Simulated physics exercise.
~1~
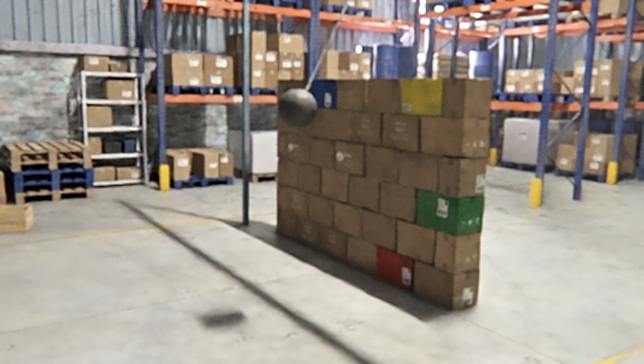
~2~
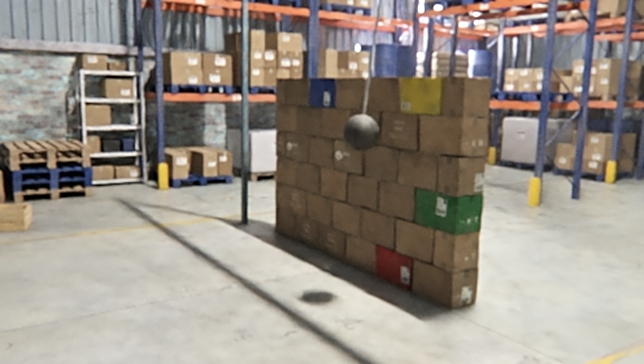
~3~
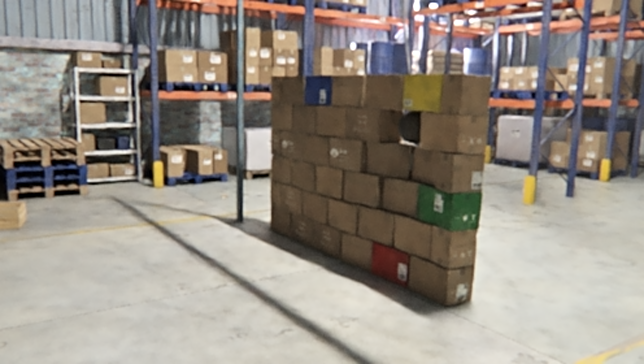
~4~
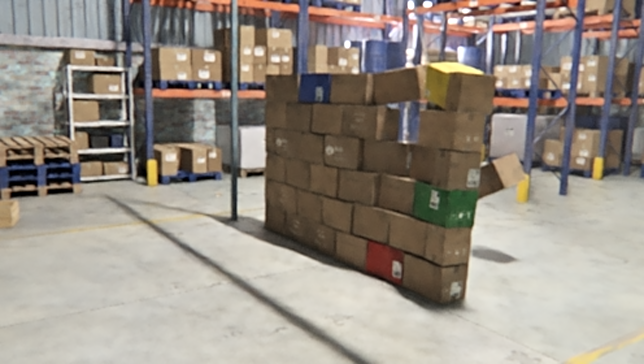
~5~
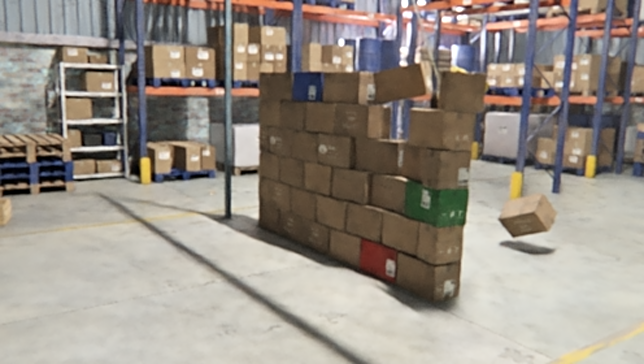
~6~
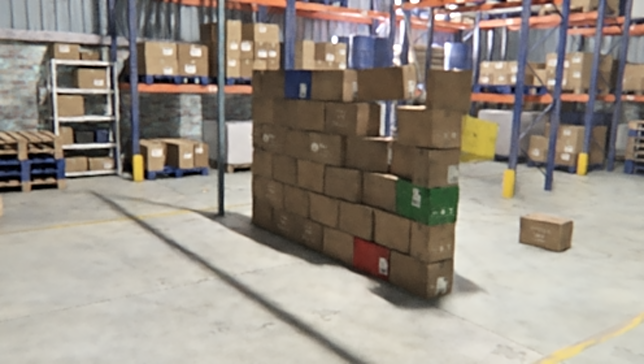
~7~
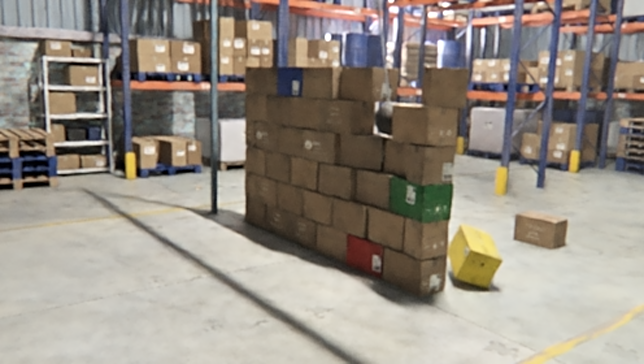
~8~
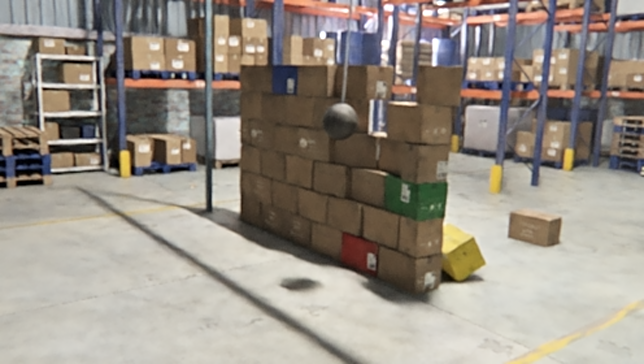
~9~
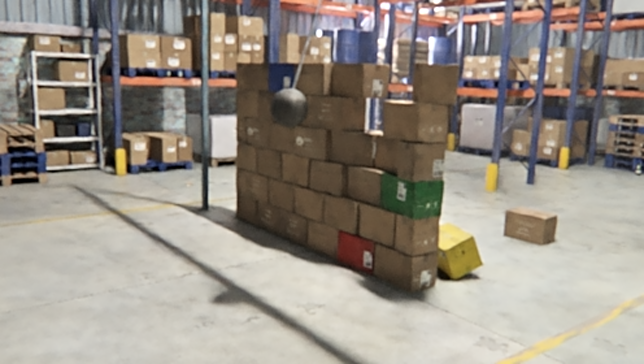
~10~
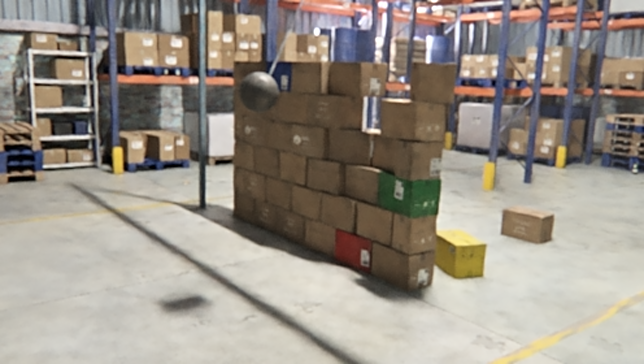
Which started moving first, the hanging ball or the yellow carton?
The hanging ball started moving first. The yellow carton only began to tip after the ball had swung into the wall.
